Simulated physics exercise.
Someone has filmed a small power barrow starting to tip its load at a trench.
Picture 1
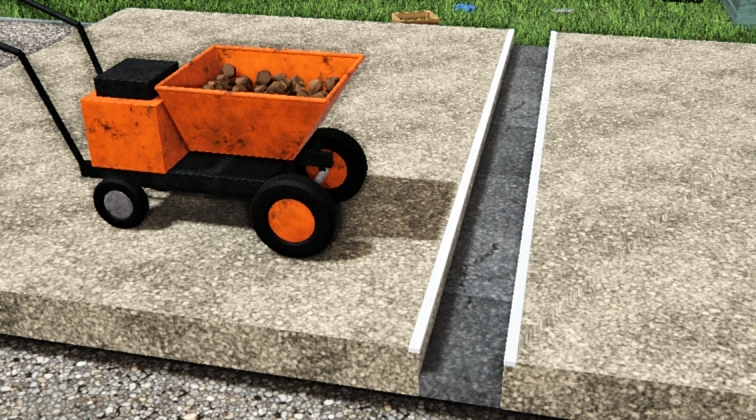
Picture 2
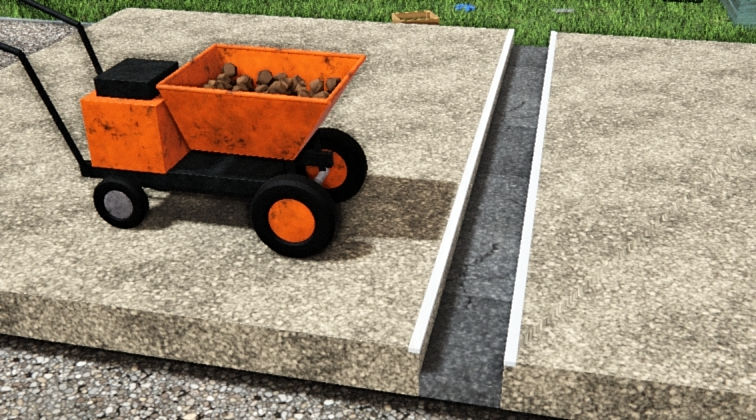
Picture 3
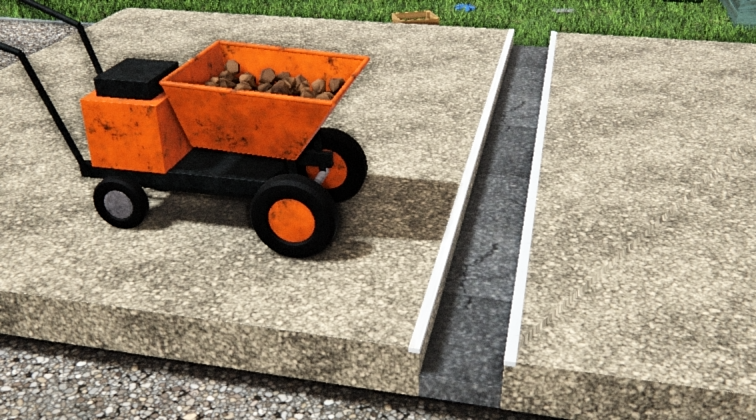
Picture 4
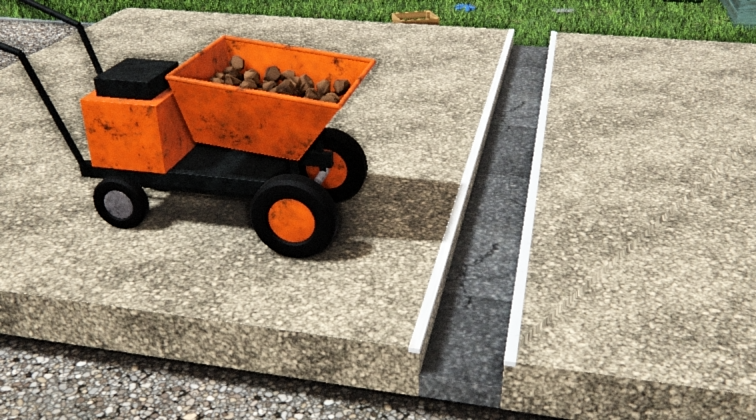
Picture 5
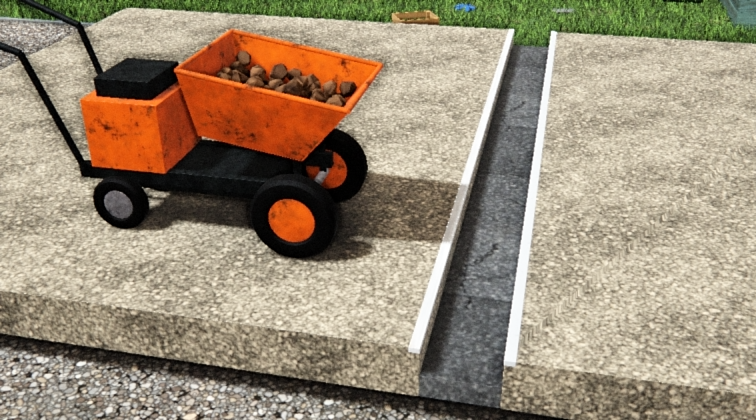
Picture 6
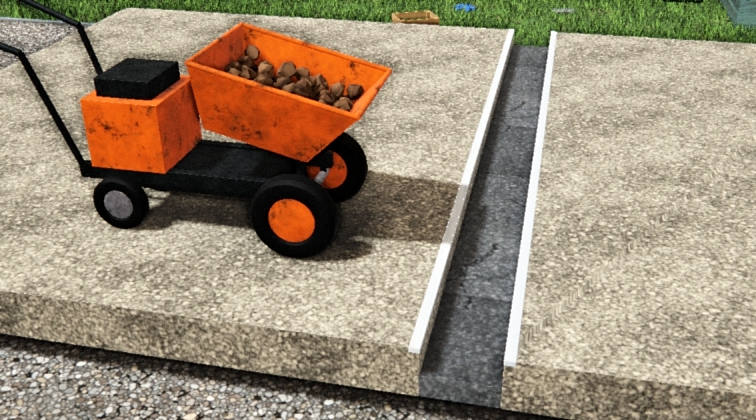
An orange power barrow loaded with brown lumps stood still on a pale slab, left of a shallow, white-edged trench, while its skip slowly tilted a little forward to the right.
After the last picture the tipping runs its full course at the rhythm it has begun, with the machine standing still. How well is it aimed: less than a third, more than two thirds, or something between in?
In the trench: Over two thirds.
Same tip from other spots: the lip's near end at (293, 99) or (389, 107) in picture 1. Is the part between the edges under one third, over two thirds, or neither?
At the first place between a third and two thirds, at the second one to two thirds.
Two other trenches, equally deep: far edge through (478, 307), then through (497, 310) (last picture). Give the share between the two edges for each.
The first gives 50 %, the second 70 %.
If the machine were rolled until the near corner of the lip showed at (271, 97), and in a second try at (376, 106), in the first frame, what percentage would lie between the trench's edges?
About 30 and 70 per cent.
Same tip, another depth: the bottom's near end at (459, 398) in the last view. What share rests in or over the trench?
Roughly 90 in a hundred.
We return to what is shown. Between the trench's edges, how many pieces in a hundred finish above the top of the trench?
Close to 20 per cent.
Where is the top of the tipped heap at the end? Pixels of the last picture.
Near (467, 244).
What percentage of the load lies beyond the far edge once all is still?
Roughly 0 in a hundred.
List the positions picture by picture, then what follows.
The first frame shows lip of the skip at (326, 102), level; top of the load at (277, 92), clay clods; first edge of the trench at (429, 301); far edge at (517, 312), the trench over half as wide as the skip, and shallow for its width.
The second frame shows lip of the skip at (328, 102), level; top of the load at (241, 92).
The third frame shows lip of the skip at (332, 104), tipped barely; top of the load at (244, 90).
The fourth frame shows lip of the skip at (339, 107), tipped barely; top of the load at (249, 87).
The fifth frame shows lip of the skip at (348, 112), tipped a little; top of the load at (232, 90).
The sixth frame shows lip of the skip at (358, 118), tipped a little; top of the load at (240, 85); first edge of the trench at (429, 301); far edge at (517, 312).
Soon, skip tipped steeply; all in the skip.
A while on, skip tipped right over; nearly all in the skip; a stray few short of the trench; a small part in or heaped over the trench.
Towards the end, skip tipped right over; about a quarter in the skip; a small part short of the trench; about two thirds in or heaped over the trench; a stray few beyond it.
Finally, skip tipped right over; a stray few in the skip; a small part short of the trench; most in or heaped over the trench; a stray few beyond it.
